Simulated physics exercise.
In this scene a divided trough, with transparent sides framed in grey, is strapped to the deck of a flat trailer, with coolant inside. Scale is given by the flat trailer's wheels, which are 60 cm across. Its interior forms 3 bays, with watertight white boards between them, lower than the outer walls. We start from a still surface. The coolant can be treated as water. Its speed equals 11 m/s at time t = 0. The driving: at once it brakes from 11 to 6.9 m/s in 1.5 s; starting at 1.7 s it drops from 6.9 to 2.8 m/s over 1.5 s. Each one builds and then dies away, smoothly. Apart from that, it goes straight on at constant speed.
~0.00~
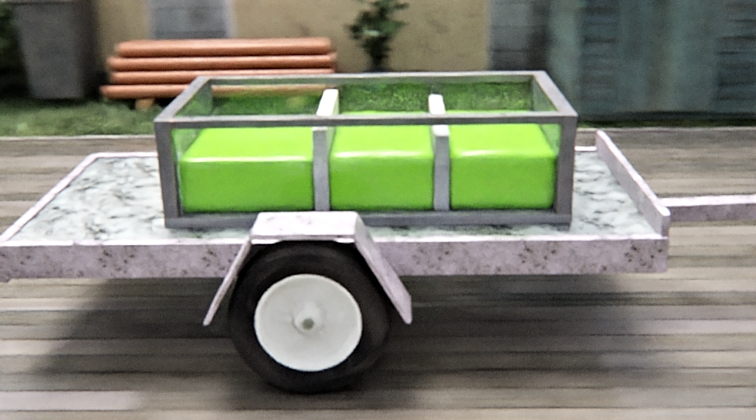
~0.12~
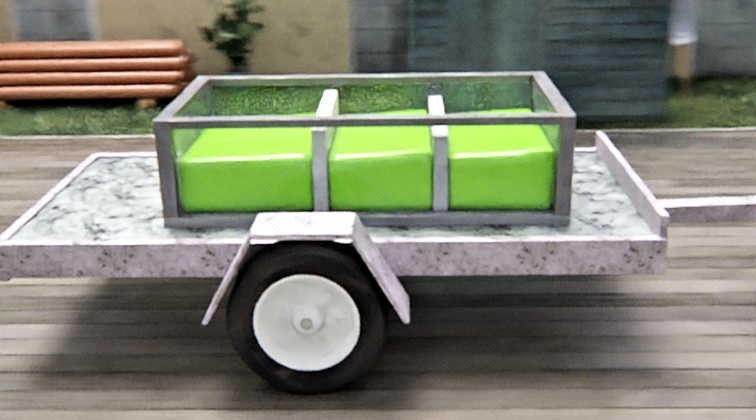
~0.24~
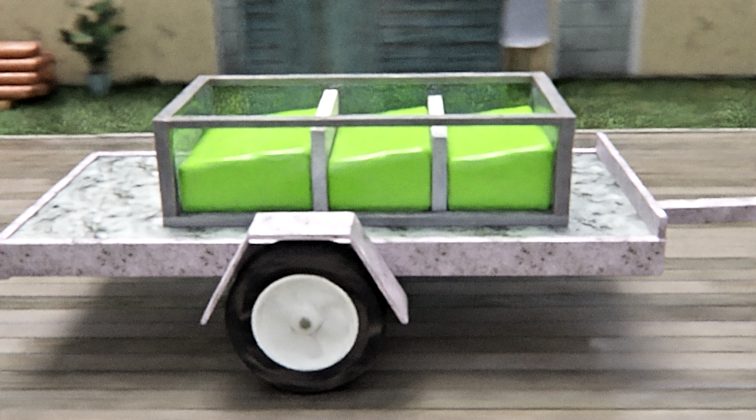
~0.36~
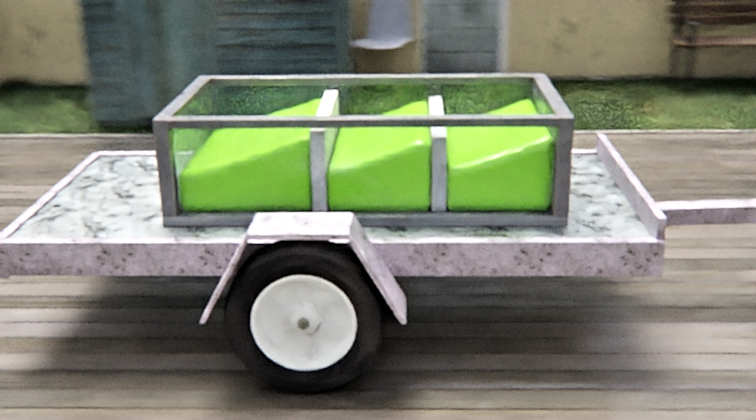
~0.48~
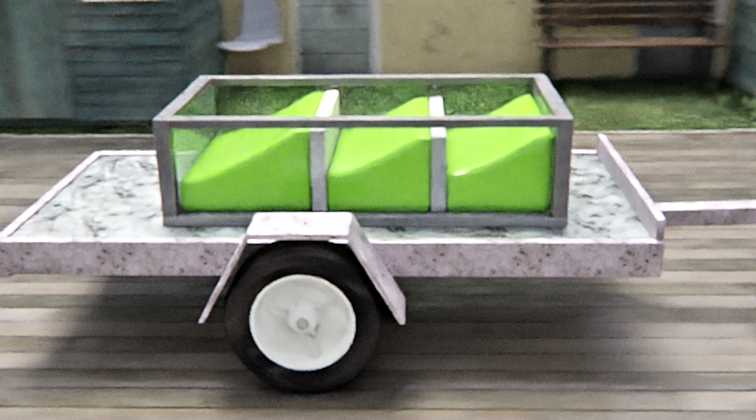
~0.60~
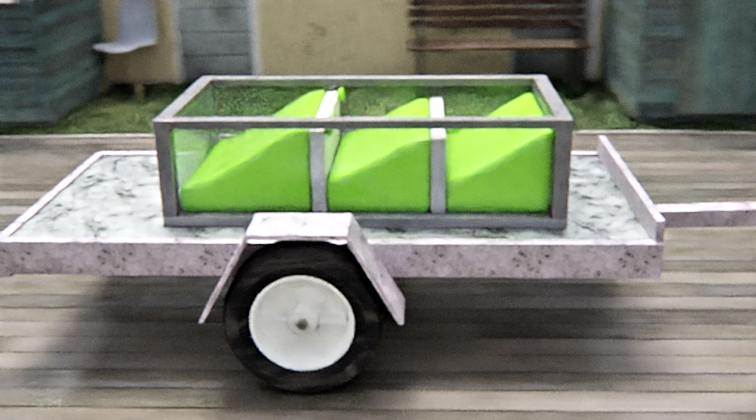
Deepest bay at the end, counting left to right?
The third one.
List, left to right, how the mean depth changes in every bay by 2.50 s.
From the left: 2 down, 0, 2 up.
By 1.40 s left to right it is 23, 24, 24 cm deep.
By 2.50 s left to right it is 22, 24, 26 cm deep.
By 3.70 s left to right it is 22, 24, 26 cm deep.
By 6.18 s left to right it is 22, 24, 26 cm deep.
